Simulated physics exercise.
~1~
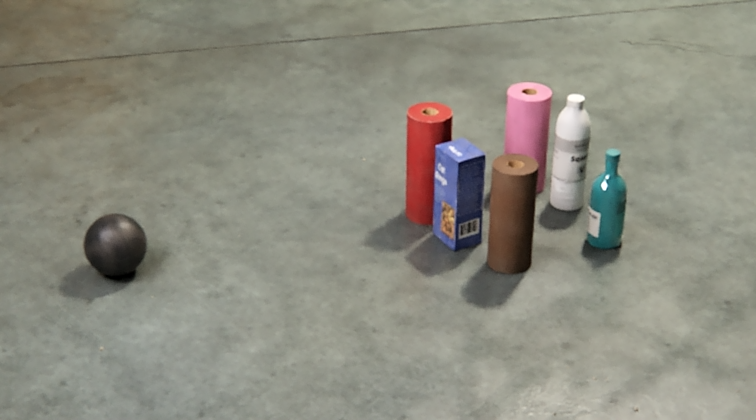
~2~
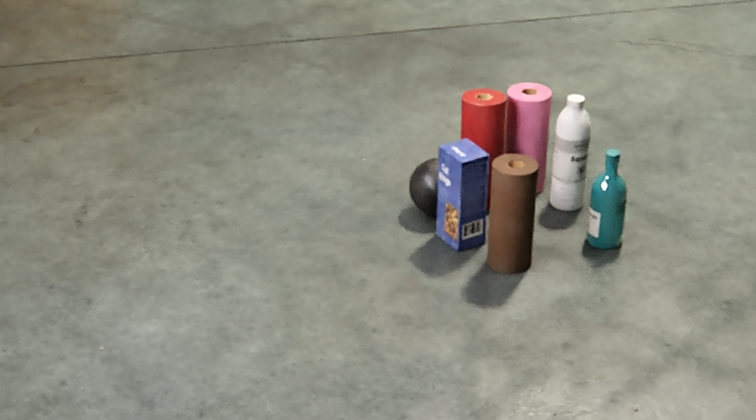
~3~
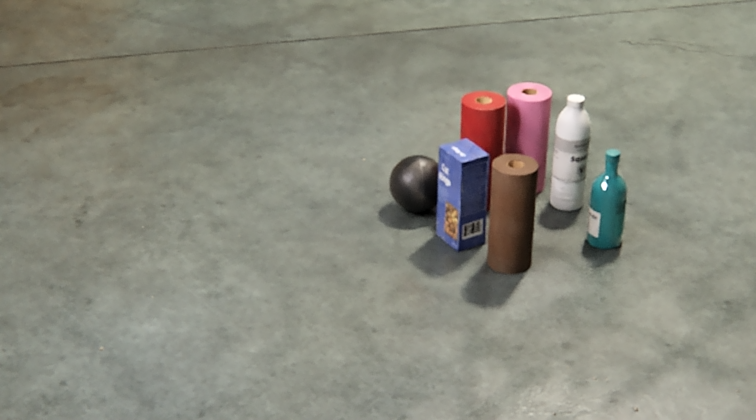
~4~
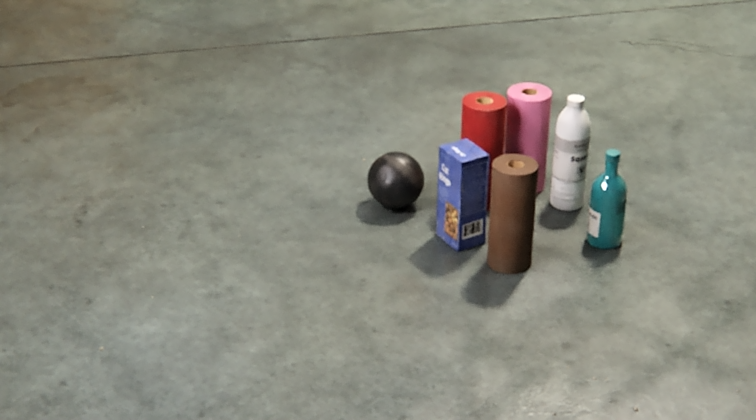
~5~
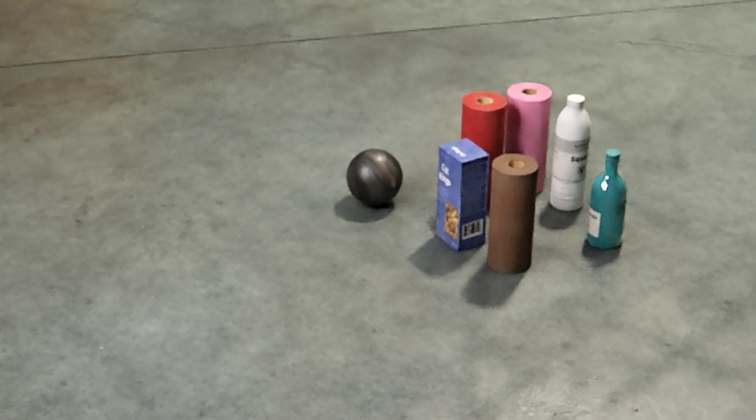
A black ball rolled right across the concrete floor into a cluster of rolls, bottles and a blue carton, and the red roll ended up shifted right beside the pink one. The ball then rolled slowly back left, leaving everything upright.
